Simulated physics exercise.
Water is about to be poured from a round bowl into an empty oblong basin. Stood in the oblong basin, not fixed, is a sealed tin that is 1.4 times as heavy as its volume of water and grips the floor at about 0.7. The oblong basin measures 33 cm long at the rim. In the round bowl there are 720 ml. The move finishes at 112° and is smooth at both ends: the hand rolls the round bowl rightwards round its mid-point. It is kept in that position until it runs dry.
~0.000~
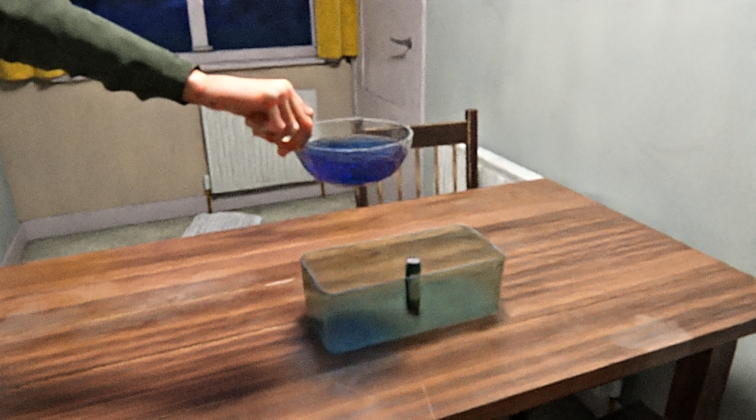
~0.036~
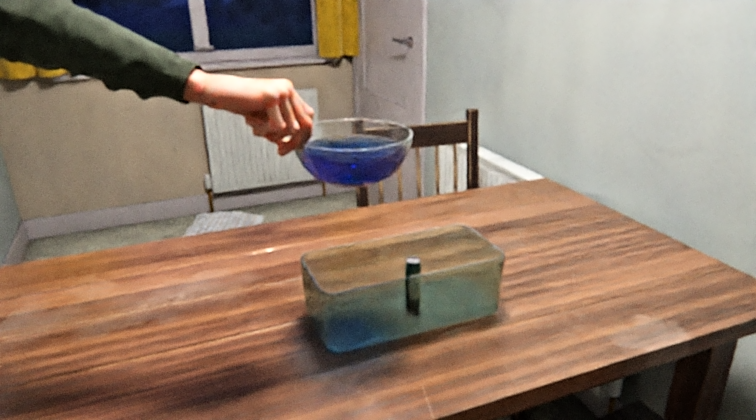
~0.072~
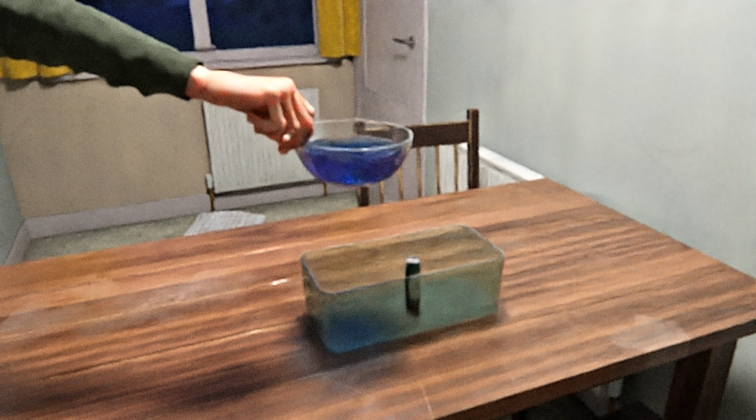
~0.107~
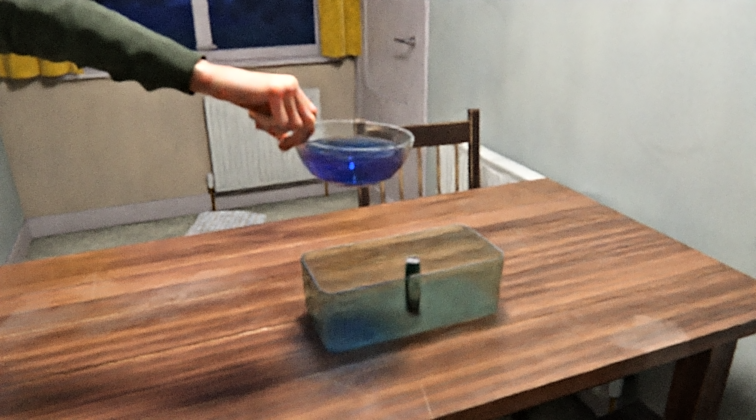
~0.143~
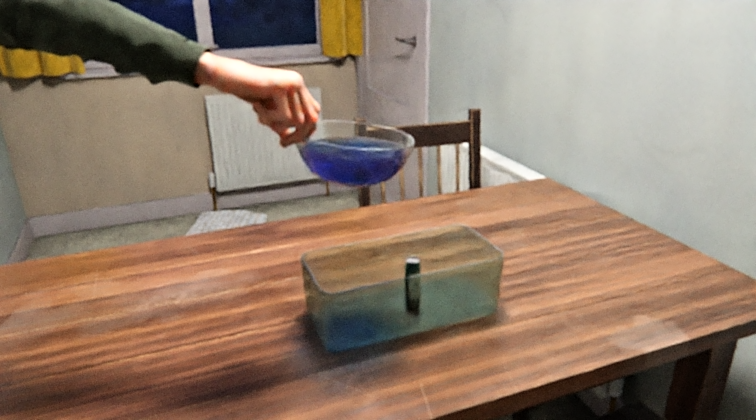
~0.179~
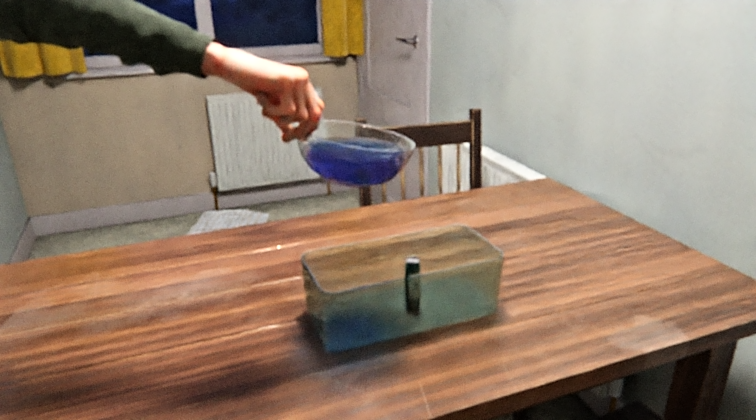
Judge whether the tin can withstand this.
It will be floored.
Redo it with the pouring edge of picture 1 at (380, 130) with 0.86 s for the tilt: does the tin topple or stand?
Then it keeps standing.
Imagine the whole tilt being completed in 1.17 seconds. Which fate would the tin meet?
Result: Tin upright.
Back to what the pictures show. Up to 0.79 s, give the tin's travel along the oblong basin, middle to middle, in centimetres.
The tin has gone some 1 cm.
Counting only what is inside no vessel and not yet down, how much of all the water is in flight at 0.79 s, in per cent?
Some 10 per cent.
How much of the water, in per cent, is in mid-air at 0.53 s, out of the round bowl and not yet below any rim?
Share: Roughly 62 per cent.
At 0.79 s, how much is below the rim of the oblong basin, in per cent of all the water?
90 %, more or less.
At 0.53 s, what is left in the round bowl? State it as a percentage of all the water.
Remaining: Near 28 % of the total.
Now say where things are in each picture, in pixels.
In the first picture, it leans 0°; its right rim is at (407, 128); the water meets the walls at (299, 154) and (400, 142); the oblong basin's rim runs from (310, 275) to (485, 240); the tin's top is at (413, 262).
In the second picture, it leans 0°; its right rim is at (407, 129); the water meets the walls at (299, 154) and (400, 142).
In the third picture, it leans 2°; its right rim is at (407, 130); the water meets the walls at (299, 153) and (400, 143).
In the fourth picture, it leans 4°; its right rim is at (408, 133); the water meets the walls at (300, 152) and (401, 144).
In the fifth picture, it leans 8°; its right rim is at (408, 136); the water meets the walls at (301, 152) and (401, 146).
In the sixth picture, it leans 12°; its right rim is at (409, 141); the water meets the walls at (303, 151) and (403, 147).
Then, 0.53 s in, the tilt is 77° and 29 per cent is still to pour; the tin stands where it began.
Then, 0.79 s in, the tilt is 110° and 0 per cent is still to pour; the tin leans 10°.
Then, 1.07 s in, the tilt is 112° and 0 per cent is still to pour; the tin leans 37°.
Then, 1.36 s in, the tilt is 112° and 0 per cent is still to pour; the tin lies on its side.
Finally, the tin lies on its side.
